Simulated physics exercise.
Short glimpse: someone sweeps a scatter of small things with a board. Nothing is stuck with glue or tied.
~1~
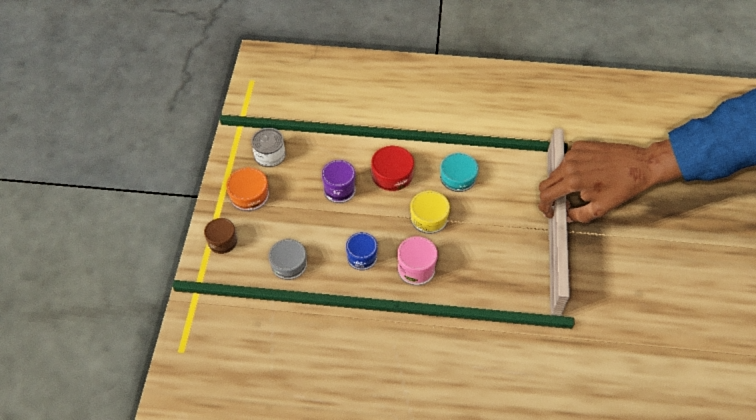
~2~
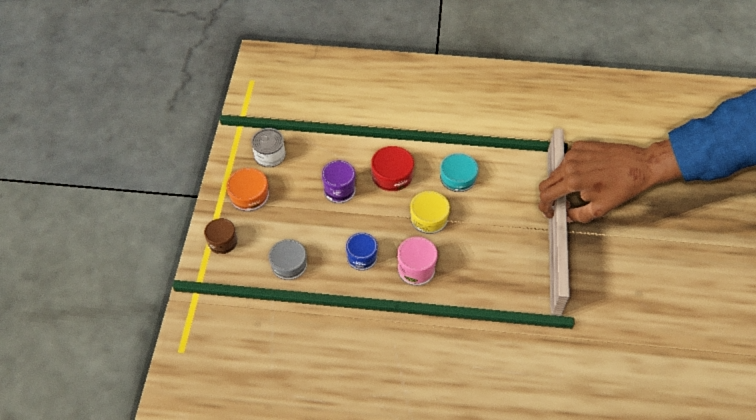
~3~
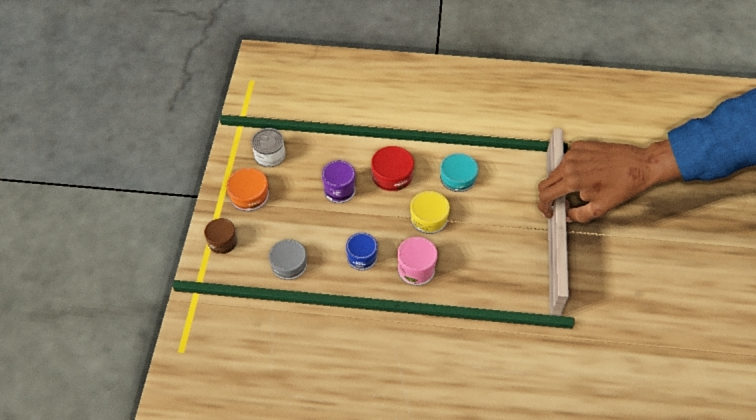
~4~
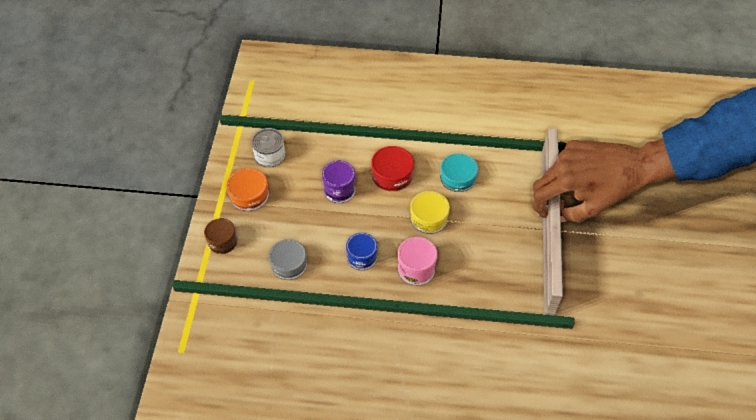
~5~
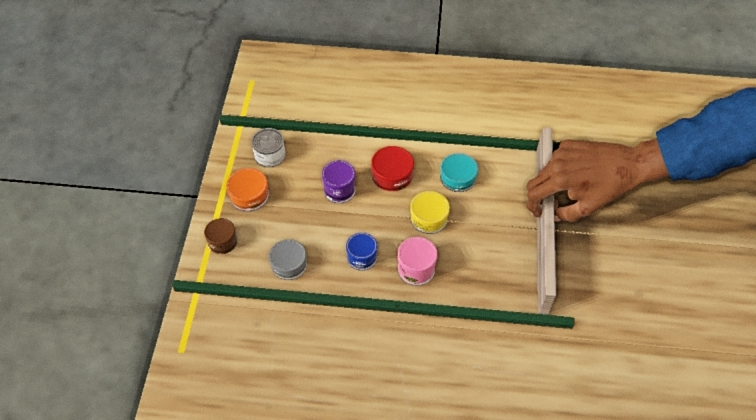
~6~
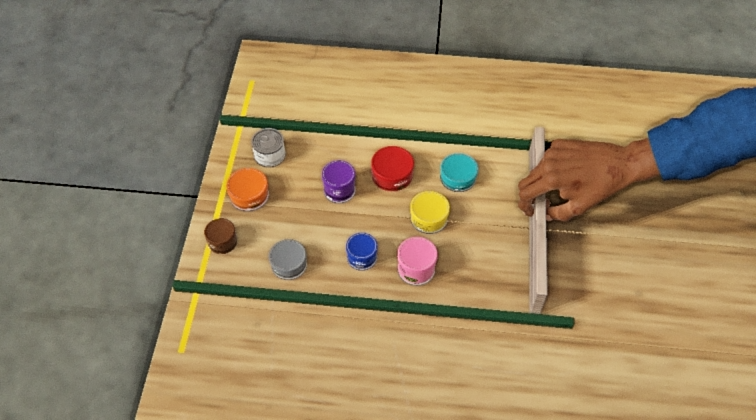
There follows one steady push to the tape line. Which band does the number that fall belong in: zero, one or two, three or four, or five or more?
Pretty sure the pieces that leave the surface number five or more this time.
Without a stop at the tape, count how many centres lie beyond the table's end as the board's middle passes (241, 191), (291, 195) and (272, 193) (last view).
First 5, next 1, last 1.
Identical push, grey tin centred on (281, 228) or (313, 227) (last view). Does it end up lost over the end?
One after the other: It ends up falling; it keeps its spot.
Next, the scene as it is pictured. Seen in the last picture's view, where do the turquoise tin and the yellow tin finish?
Reading them off: First (216, 142); then (201, 196).
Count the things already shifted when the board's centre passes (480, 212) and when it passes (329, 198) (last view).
One spot: 0. Other spot: 8.
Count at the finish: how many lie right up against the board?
It's touching 4 at the end.
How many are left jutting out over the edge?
Overhanging ones - 4.
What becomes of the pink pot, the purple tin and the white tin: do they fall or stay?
Each one in turn: The pink pot is spared, the purple tin is spared, the white tin is not spared.
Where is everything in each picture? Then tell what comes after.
The first frame shows brown tub (221, 236); orange tin (248, 190); white tin (269, 148); board (557, 218); tape (221, 201).
The second frame shows orange tin (248, 190); turquoise tin (459, 173).
The third frame shows white tin (269, 148); pink pot (417, 261).
The fourth frame shows brown tub (221, 236); grey tin (288, 260).
The fifth frame shows orange tin (248, 190); yellow tin (430, 213).
The sixth frame shows brown tub (221, 236); orange tin (248, 190); white tin (269, 148); board (537, 217); tape (221, 201).
Soon after, none off yet; brown tub at rest near (221, 236); orange tin at rest near (248, 190); white tin at rest near (269, 148).
At rest, the number that fall off is five or more; fallen, red tub, blue tin, grey tin, white tin, orange tin and brown tub.
